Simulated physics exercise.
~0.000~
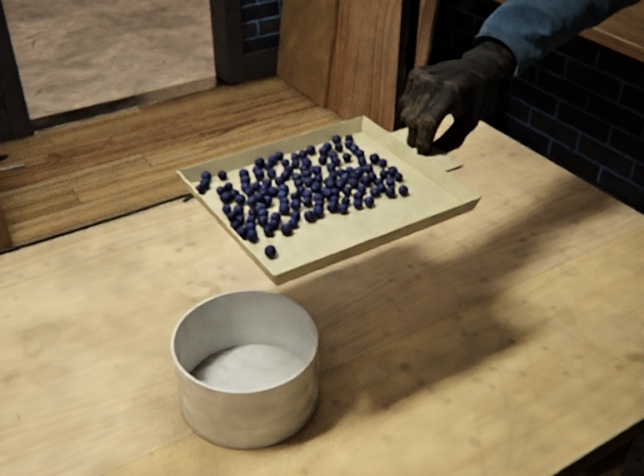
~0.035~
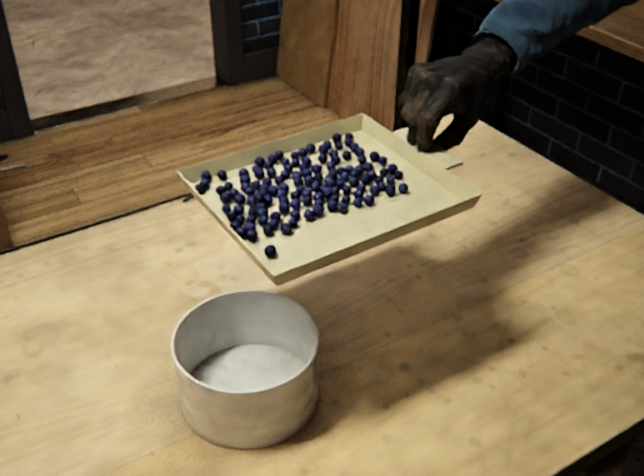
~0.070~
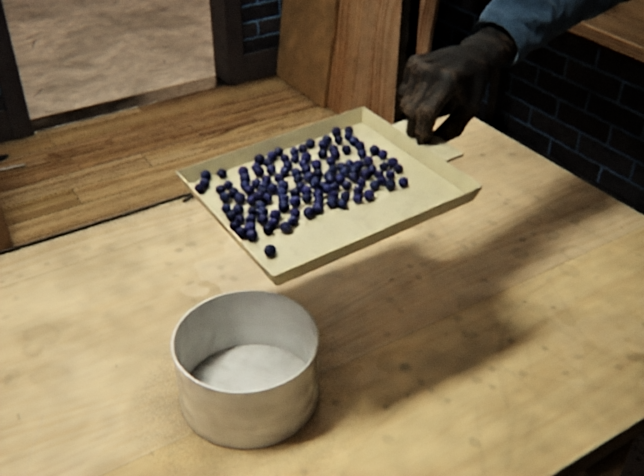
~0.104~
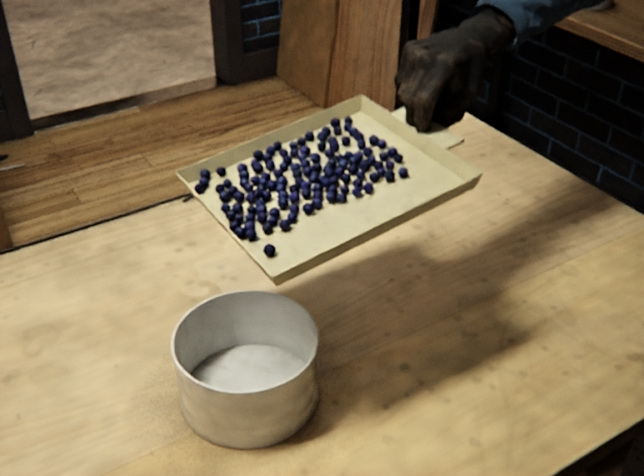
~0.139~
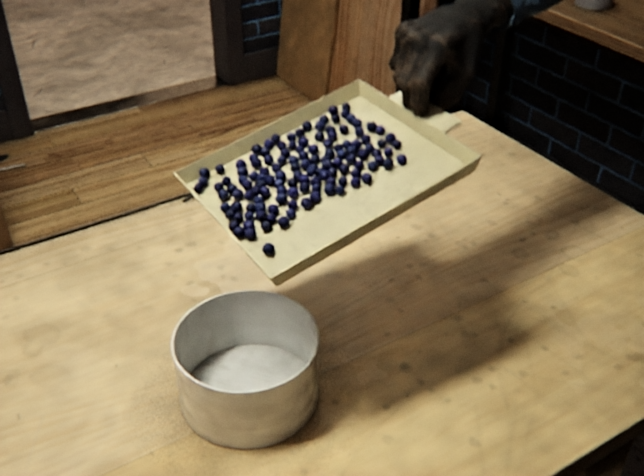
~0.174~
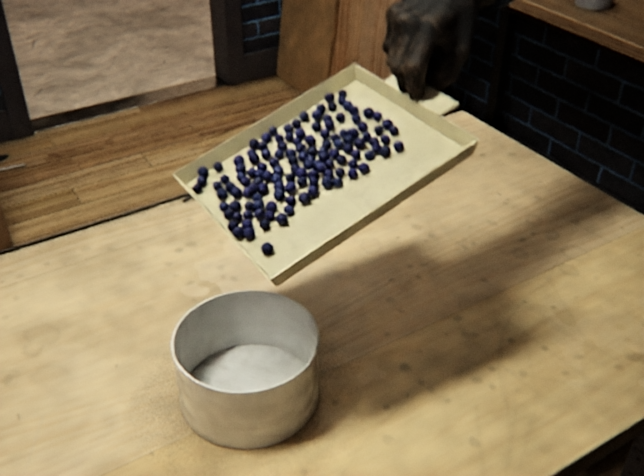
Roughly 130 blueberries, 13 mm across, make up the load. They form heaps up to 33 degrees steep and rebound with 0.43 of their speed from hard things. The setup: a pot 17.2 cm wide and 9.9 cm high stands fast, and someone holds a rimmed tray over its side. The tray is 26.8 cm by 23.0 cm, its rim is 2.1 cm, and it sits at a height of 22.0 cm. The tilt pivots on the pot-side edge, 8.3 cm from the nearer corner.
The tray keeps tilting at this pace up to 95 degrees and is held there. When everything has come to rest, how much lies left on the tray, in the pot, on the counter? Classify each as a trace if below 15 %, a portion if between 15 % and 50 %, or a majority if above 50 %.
Left on the tray: A trace. Pot: A portion. Counter: A majority.
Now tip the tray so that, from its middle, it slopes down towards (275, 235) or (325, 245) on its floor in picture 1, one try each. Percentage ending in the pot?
I'd put it at about 55 per cent for the first tilt and about 60 per cent for the second.
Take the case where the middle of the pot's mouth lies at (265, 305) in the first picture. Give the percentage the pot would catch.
It would come to around 0 percent.
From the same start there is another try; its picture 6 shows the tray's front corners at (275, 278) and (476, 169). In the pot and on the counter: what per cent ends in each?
That works out as pot 75 and counter 25.
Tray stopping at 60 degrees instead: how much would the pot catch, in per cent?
That would be around 10 percent.
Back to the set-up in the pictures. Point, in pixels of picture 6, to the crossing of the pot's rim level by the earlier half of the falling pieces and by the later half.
It passes about (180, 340) first and (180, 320) afterwards.
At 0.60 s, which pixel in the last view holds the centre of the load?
The middle of the load should be near (211, 206) then.
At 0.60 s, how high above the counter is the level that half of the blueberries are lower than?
The halfway mark sits at about 24 cm.
After 0.43 s, tilt 57 degrees; the tray holds 100 %, the pot 0 %.
After 0.60 s, tilt 83 degrees; the tray holds 100 %, the pot 0 %.
Then, at 0.89 s, tilt 95 degrees; the tray holds 0 %, the pot 25 %.
At rest (1.8 s), tray 0 %, pot 40 %, counter 60 %.
